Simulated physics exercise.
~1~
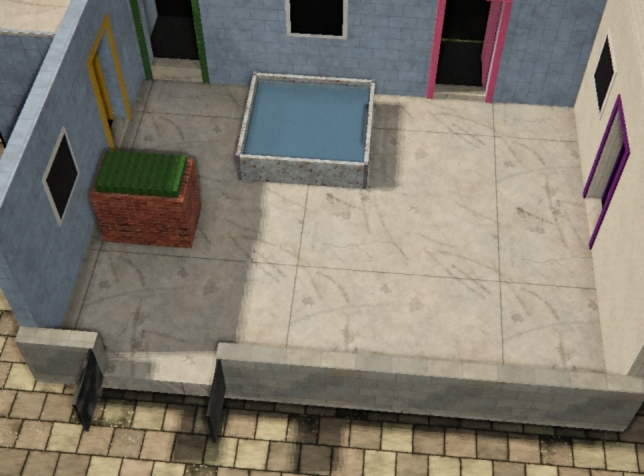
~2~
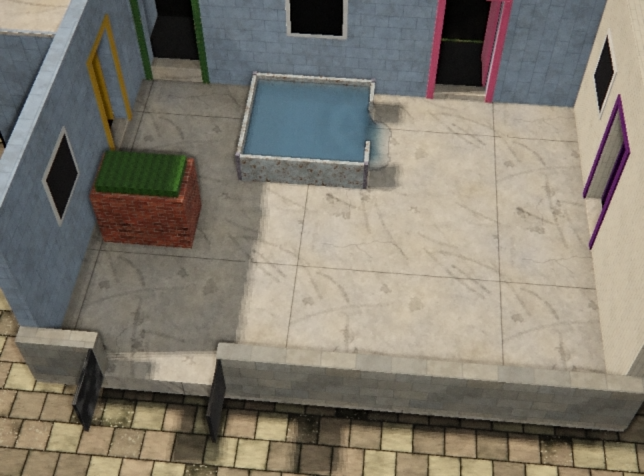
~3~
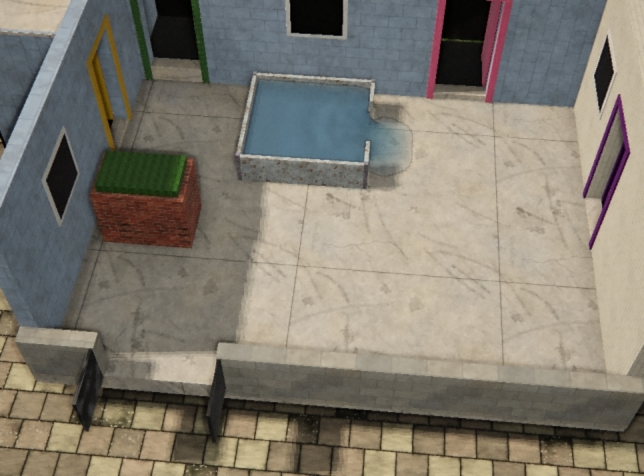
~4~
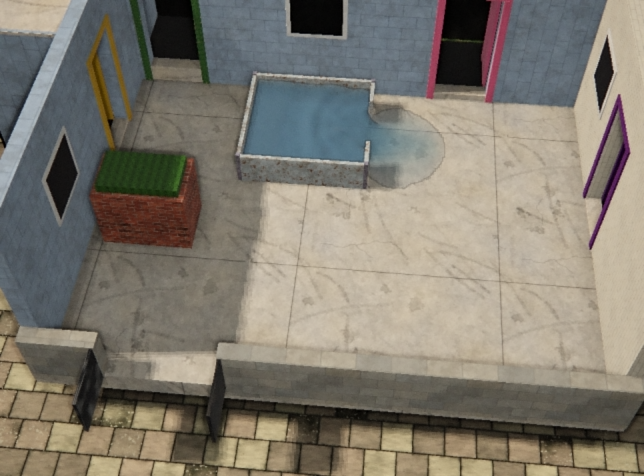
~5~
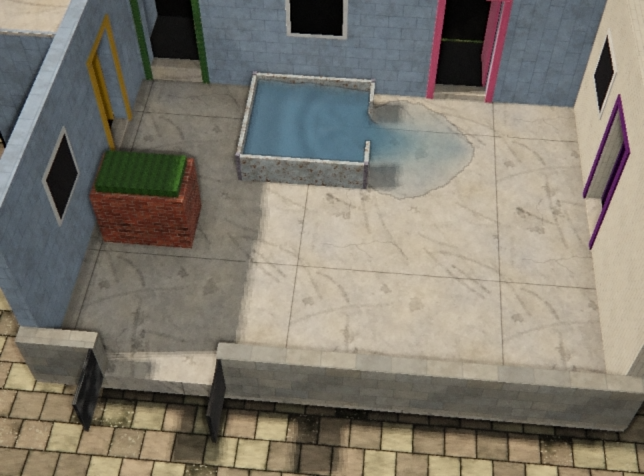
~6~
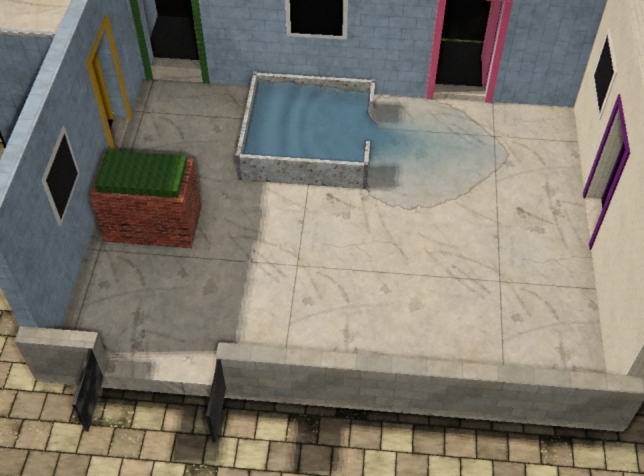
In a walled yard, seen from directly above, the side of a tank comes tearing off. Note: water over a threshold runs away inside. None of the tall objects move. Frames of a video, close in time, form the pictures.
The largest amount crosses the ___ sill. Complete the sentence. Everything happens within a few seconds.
The largest amount crosses the purple sill.
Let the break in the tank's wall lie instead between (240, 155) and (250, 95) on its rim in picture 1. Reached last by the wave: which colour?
The purple one is last.
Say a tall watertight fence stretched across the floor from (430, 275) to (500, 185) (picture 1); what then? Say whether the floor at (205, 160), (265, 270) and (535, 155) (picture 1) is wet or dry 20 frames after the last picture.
Note: Spot 1 unwetted; spot 2 unwetted; spot 3 inundated.
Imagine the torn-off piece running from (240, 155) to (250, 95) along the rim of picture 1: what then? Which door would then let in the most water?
Most of it gets in at the door marked yellow.
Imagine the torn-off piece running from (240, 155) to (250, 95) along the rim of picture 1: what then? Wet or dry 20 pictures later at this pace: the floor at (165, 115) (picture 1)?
There: Covered.
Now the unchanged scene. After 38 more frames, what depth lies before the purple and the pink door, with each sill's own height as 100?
The first comes to about 190 percent, the second to about 70 percent.
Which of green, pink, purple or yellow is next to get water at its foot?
The one in pink.
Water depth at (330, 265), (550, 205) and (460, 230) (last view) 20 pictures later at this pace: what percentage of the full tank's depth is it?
Readings in order: Around 0, 25 and 2 %.
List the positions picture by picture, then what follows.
The water tank at (308, 120) is whole and still, in the first frame.
The front is at (380, 125), out from the gap at (367, 139), in the second frame.
Water pours out at (367, 139) and has run to (405, 129), in the third frame.
Water pours out at (367, 139) and has run to (437, 139), in the fourth frame.
The front is at (465, 144), out from the gap at (367, 138), in the fifth frame.
The front is at (498, 149), out from the gap at (367, 138), in the sixth frame.
A moment on, water covers 20 % of the floor; yellow door not reached, green door not reached, pink door wet at the sill, nothing in, purple door not reached.
Next, water covers 30 % of the floor; yellow door not reached, green door not reached, pink door wet at the sill, nothing in, purple door a trickle in.
Then, water covers 30 % of the floor; yellow door not reached, green door not reached, pink door wet at the sill, nothing in, purple door some in.
Later, water covers 40 % of the floor; yellow door not reached, green door not reached, pink door wet at the sill, nothing in, purple door a lot in.
In the end, water covers 70 % of the floor; yellow door not reached, green door not reached, pink door wet at the sill, nothing in, purple door a lot in; the purple door has let in the most.
